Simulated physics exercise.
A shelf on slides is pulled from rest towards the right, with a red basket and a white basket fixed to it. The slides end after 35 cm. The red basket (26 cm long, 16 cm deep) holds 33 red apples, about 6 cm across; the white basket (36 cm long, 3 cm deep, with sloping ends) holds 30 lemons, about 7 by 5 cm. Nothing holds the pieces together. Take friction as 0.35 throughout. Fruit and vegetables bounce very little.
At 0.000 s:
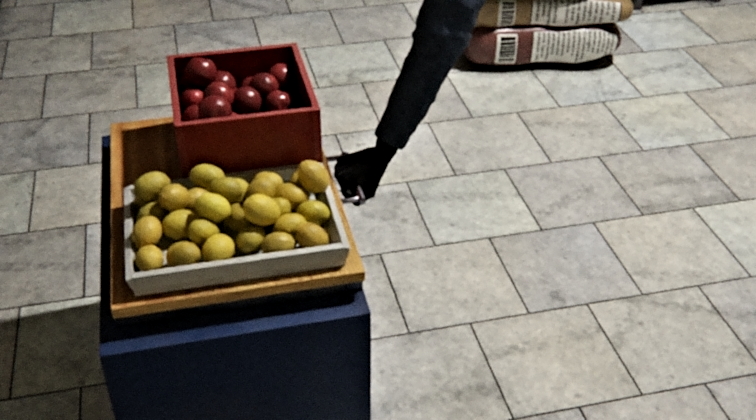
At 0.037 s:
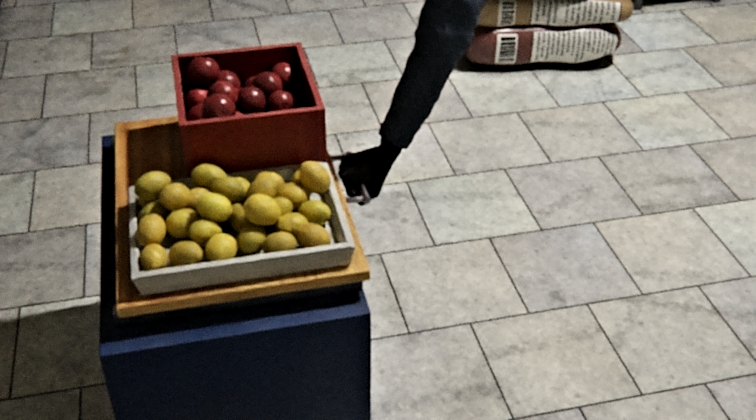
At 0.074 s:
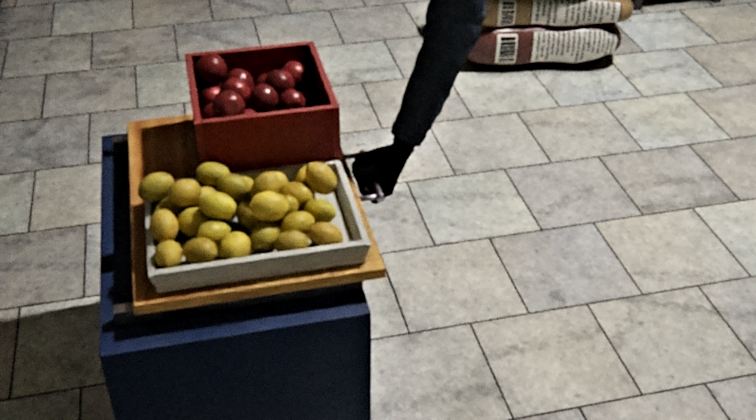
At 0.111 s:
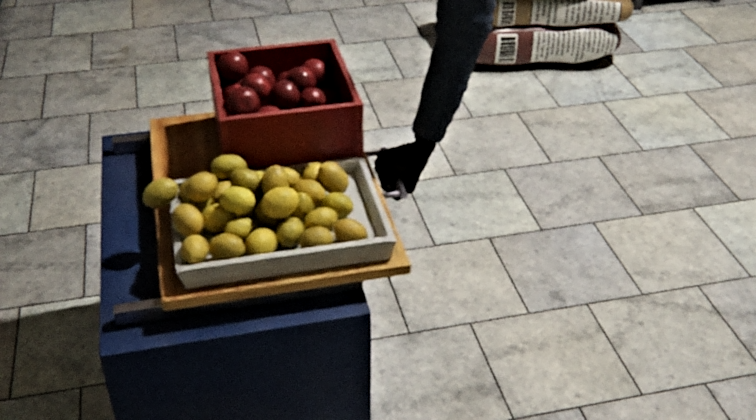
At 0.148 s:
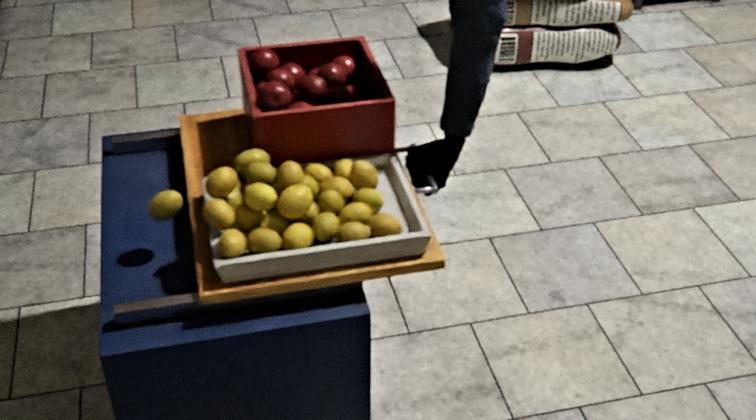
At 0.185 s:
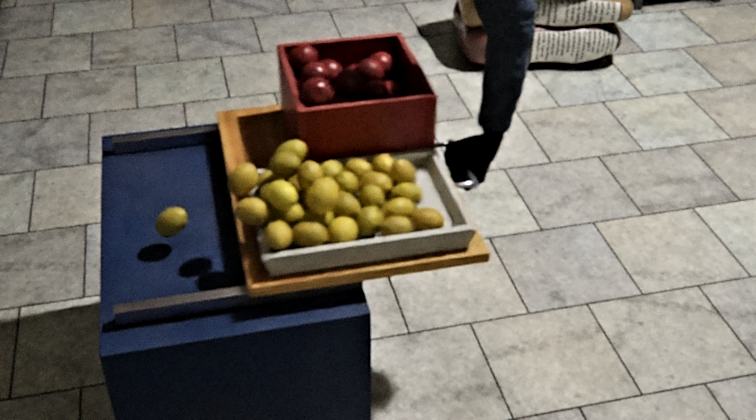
The video shows a dark-sleeved arm pulling a wooden shelf rightward across a blue cabinet, carrying a red basket of red apples and a white basket of lemons, as the lemons shift leftward and some leave the white basket's left side.
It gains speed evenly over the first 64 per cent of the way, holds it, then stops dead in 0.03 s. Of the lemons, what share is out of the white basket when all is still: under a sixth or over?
Over a sixth of the lemons leave the white basket.
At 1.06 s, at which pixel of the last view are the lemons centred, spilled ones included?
Around (446, 195).
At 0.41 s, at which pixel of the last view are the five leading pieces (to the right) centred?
At about (522, 143).
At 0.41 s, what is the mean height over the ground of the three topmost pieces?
Some 78 cm up.
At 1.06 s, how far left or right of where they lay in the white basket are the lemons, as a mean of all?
Some 10 cm rightwards.
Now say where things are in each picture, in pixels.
In the first picture (each is followed by its nearest rim corner in this view), white basket, (132, 275); red basket, (181, 123); drawn out 0 cm; none out.
The second picture shows white basket, (138, 275); red basket, (186, 123); drawn out 1 cm.
The third picture shows white basket, (155, 272); red basket, (201, 121); drawn out 4 cm.
The fourth picture shows white basket, (183, 268); red basket, (226, 118); drawn out 9 cm; 1 out, the lowest lemon at (160, 193).
The fifth picture shows white basket, (221, 263); red basket, (261, 114); drawn out 16 cm; 1 out, the lowest lemon at (166, 205).
The sixth picture shows white basket, (270, 256); red basket, (304, 109); drawn out 24 cm; 3 out, the lowest lemon at (172, 222).
After 0.21 s, the runners reach their end.
After 0.29 s, red basket 33 in, 0 out and white basket 27 in, 3 out.
After 0.41 s, red basket 32 in, 1 out and white basket 25 in, 5 out.
After 0.63 s, red basket 31 in, 2 out and white basket 20 in, 10 out.
When it is over (at 1.06 s), red basket 31 in, 2 out and white basket 20 in, 10 out. Asked share, 10 of 30, 33 per cent.
